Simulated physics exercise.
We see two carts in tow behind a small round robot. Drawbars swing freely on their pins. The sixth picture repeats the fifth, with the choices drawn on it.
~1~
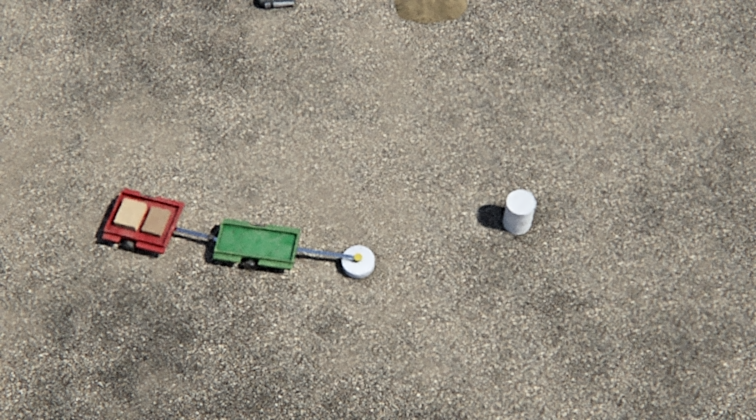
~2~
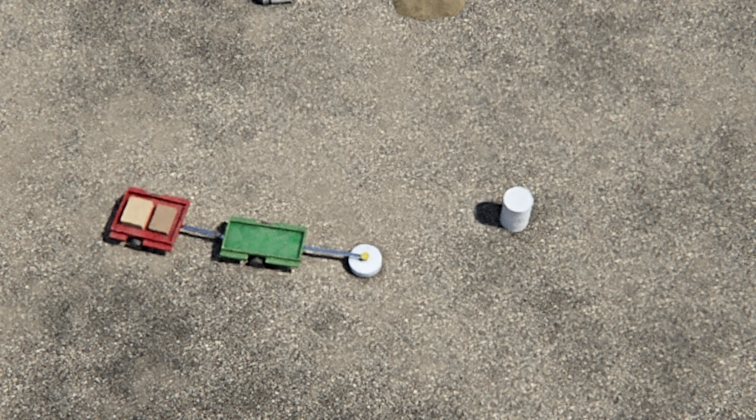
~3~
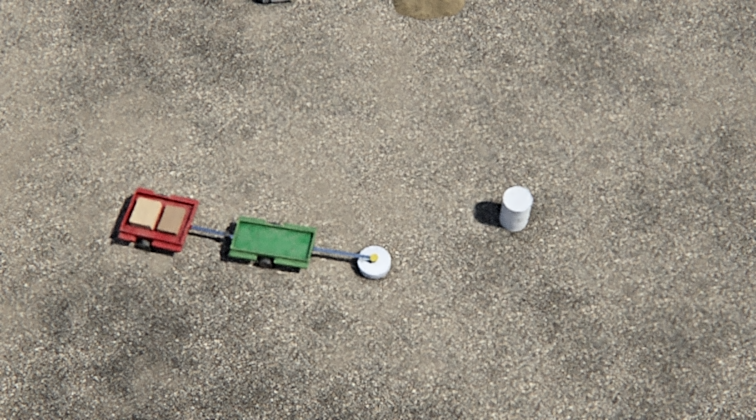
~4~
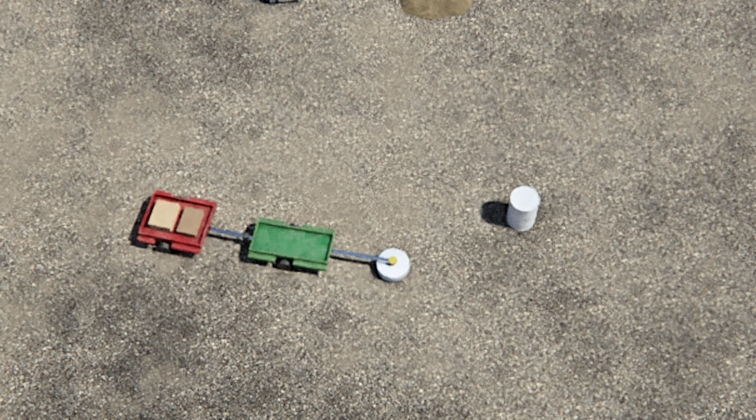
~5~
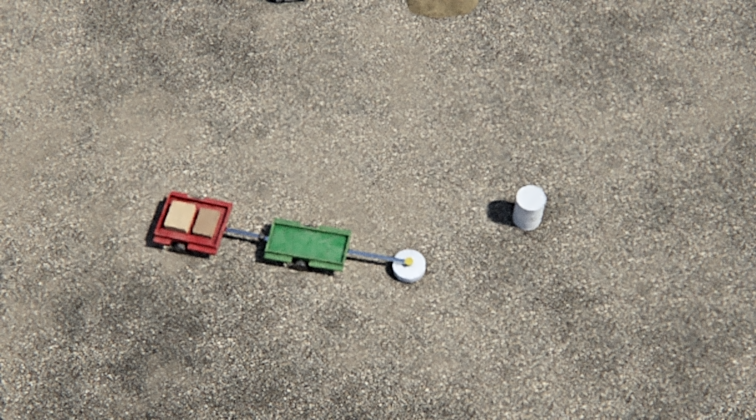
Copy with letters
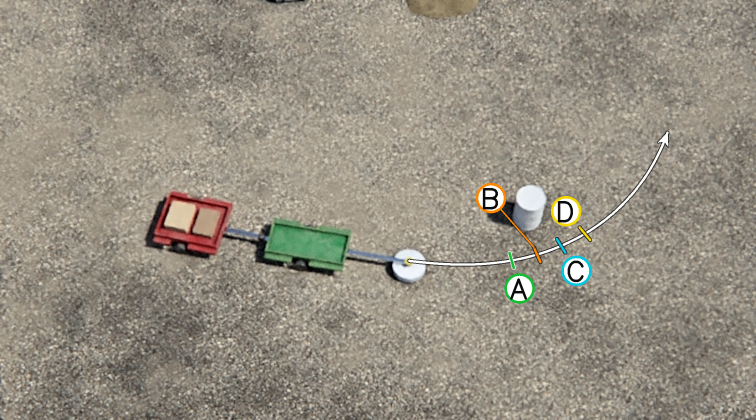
Two carts, one red and one green, roll slowly right behind a small round robot.
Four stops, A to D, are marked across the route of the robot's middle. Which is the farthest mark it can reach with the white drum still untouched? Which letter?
Mark D.
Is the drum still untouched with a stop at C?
Yes.
On the copy, A at (512, 261); B at (537, 255); C at (561, 246); D at (585, 234); the route from (409, 261) via (575, 239) to (668, 132).
On D. First, robot (472, 268), last cart (253, 234).
Then, robot (536, 259), last cart (315, 245).
Finally, robot (584, 238), last cart (366, 252); nothing has been touched.
By contrast, A is safe but short; B is safe but short; C is safe but short.
